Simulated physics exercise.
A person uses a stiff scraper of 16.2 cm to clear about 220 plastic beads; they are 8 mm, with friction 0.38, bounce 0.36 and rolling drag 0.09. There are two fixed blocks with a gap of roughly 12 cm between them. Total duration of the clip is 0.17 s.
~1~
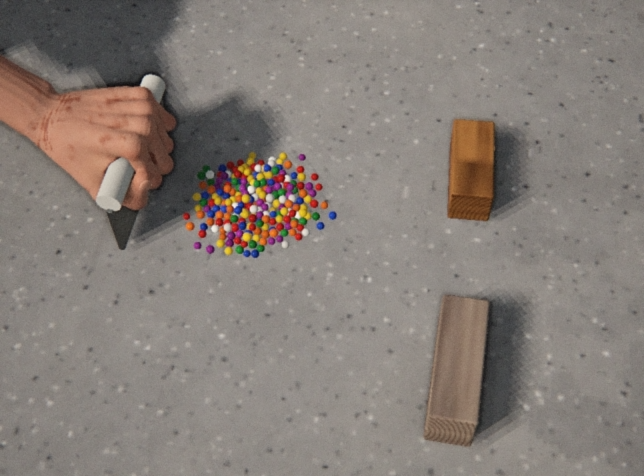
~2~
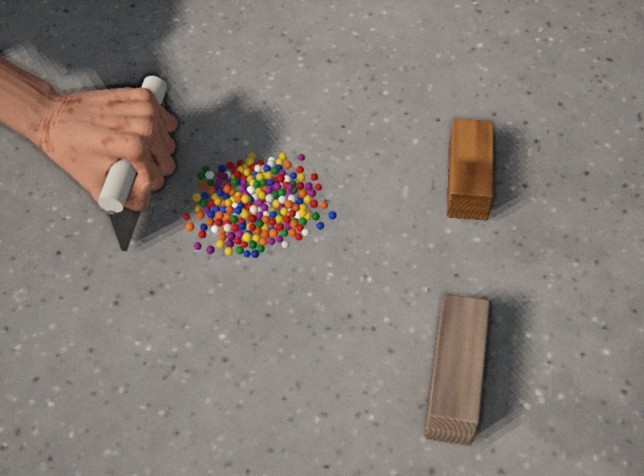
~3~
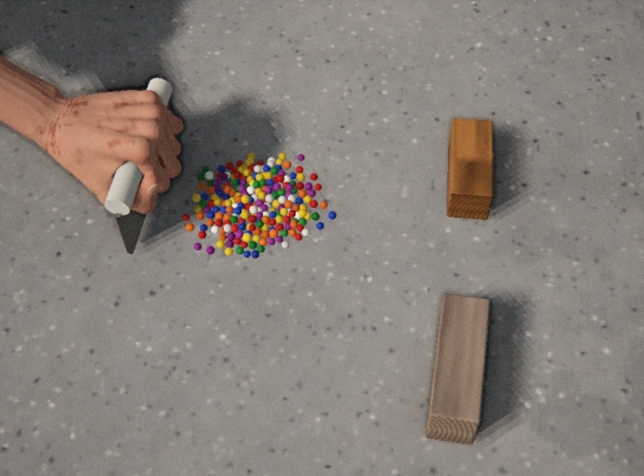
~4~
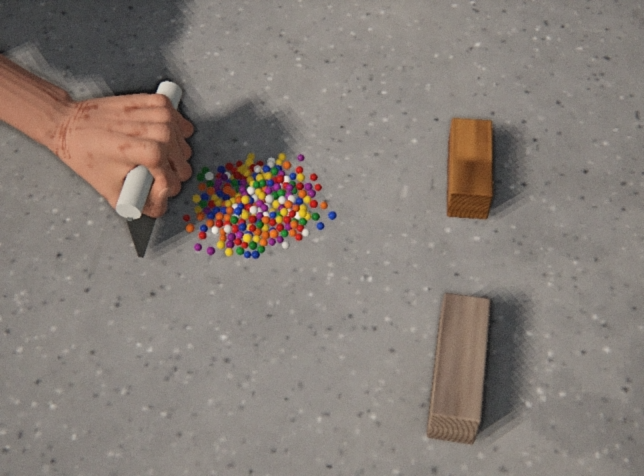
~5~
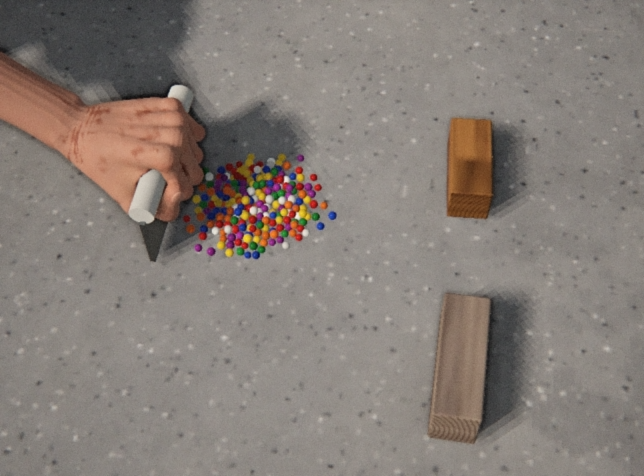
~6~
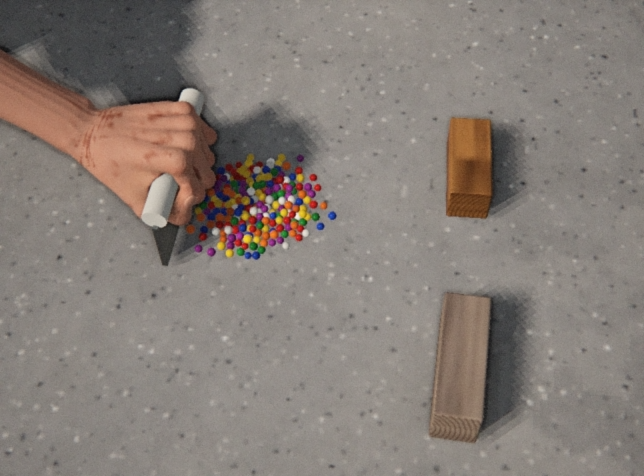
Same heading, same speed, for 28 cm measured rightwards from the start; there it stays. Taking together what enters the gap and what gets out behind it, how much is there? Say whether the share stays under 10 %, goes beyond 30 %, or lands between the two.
The share goes beyond 30 %.
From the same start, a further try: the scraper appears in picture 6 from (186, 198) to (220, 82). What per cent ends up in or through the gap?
0 %.
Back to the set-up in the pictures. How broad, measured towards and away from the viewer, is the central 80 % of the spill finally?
Roughly 22 cm from front to back.
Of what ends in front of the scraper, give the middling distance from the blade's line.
Roughly 4 centimetres.
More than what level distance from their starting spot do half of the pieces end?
That comes to some 22 cm.
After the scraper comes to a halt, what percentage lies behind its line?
25 %.
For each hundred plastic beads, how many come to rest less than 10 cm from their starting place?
Estimate: About 10 percent.
Then, 0.32 s after the last picture, scraper 16 cm from its start, spill 18 cm wide; held up before the blocks 100 %.
Then, 0.64 s after the last picture, scraper 28 cm from its start, spill 24 cm wide; in or through the gap 5 %, round the far block 5 %, held up before the blocks 90 %.
Then, 0.92 s after the last picture, scraper 29 cm from its start, spill 26 cm wide; in or through the gap 35 %, round the far block 5 %, held up before the blocks 60 %.
In the end, in or through the gap 35 %, round the near block 0 %, round the far block 5 %, held up before the blocks 60 %.
